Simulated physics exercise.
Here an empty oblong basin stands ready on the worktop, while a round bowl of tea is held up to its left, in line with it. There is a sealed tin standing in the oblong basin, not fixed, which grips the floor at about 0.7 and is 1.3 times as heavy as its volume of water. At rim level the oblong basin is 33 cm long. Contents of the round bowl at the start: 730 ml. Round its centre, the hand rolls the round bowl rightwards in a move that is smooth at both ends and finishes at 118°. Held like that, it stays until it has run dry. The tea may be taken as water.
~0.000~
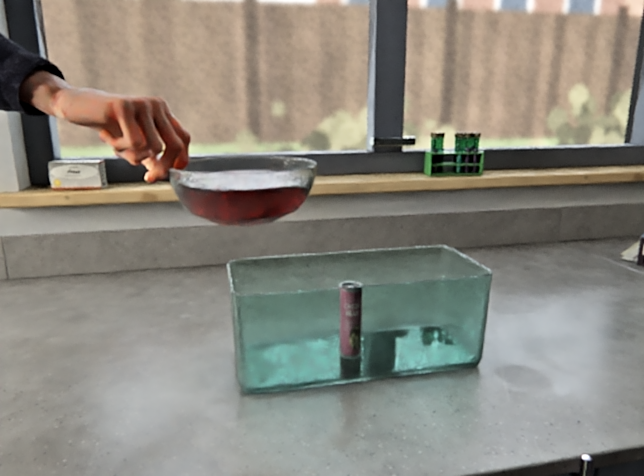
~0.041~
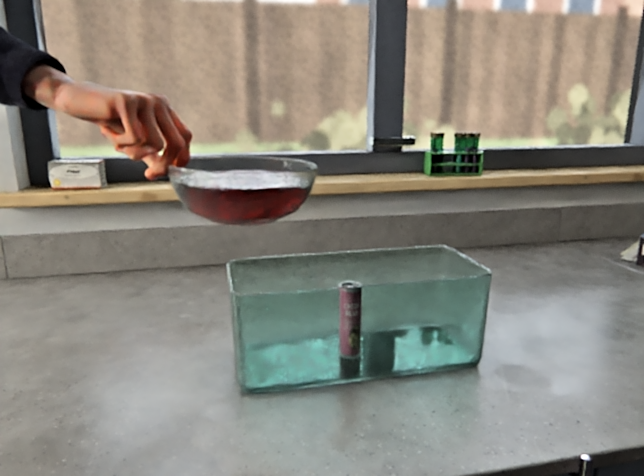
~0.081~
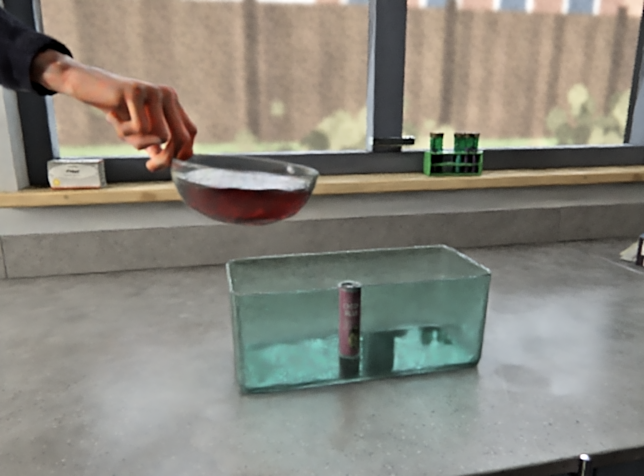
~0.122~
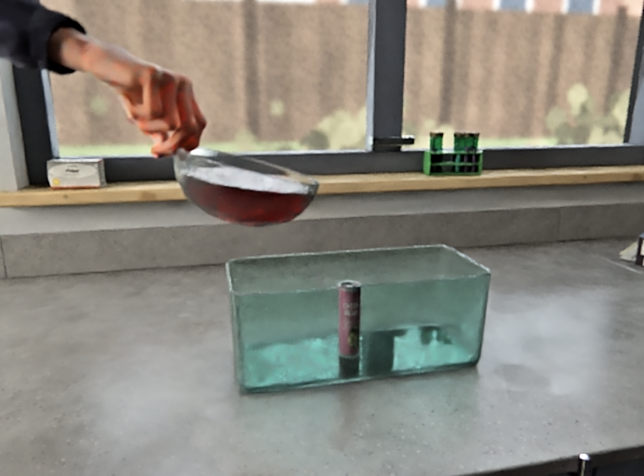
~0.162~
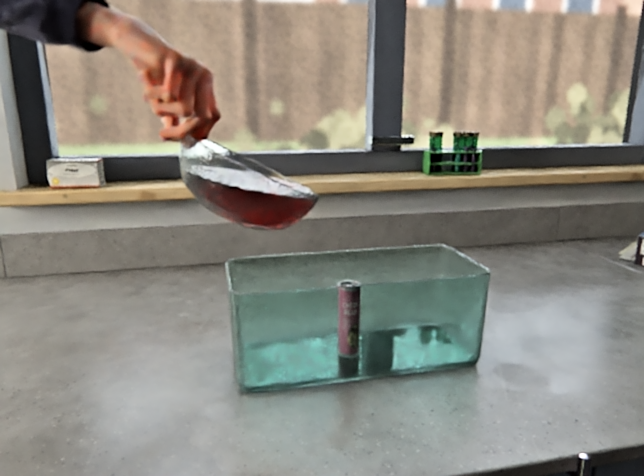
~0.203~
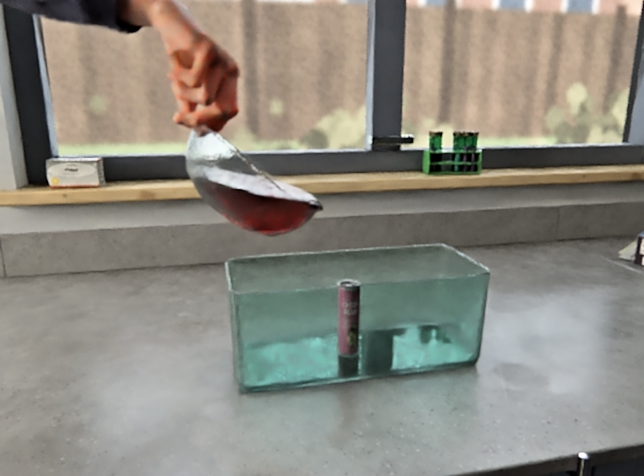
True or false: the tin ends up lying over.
True.
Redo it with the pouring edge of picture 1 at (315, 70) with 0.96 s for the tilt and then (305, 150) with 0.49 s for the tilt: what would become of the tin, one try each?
Trial 1 - tin stays standing; trial 2 - tin tips.
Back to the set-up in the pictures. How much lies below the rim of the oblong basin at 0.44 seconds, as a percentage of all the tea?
About 94%.
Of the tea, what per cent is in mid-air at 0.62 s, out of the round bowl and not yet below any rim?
Something like 4 per cent of the total.
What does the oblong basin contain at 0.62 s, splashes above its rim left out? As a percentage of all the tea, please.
About 96 per cent.
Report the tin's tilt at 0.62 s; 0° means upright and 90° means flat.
The tilt is near 25°.
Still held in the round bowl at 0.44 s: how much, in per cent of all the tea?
I'd put it near 1 percent.
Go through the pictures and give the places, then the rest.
In the first frame, it leans 0°; its right rim is at (314, 164); the tea meets the walls at (174, 182) and (309, 178); the oblong basin's rim runs from (231, 278) to (469, 260); the tin's top is at (351, 289).
In the second frame, it leans 2°; its right rim is at (314, 166); the tea meets the walls at (174, 181) and (309, 179).
In the third frame, it leans 7°; its right rim is at (316, 173); the tea meets the walls at (176, 176) and (309, 182).
In the fourth frame, it leans 16°; its right rim is at (317, 183); the tea meets the walls at (179, 172) and (311, 186).
In the fifth frame, it leans 27°; its right rim is at (316, 197); the tea meets the walls at (183, 169) and (312, 189).
In the sixth frame, it leans 40°; its right rim is at (311, 212); the tea meets the walls at (190, 169) and (295, 192); 6 per cent is over the edge.
By 0.44 s the tilt is 113° and 1 per cent is still to pour; the tin stands where it began.
By 0.62 s the tilt is 118° and 0 per cent is still to pour; the tin leans 24°.
By 0.81 s the tilt is 118° and 0 per cent is still to pour; the tin lies on its side.
By 1.01 s the tilt is 118° and 0 per cent is still to pour; the tin lies on its side.
At rest the tin lies on its side.
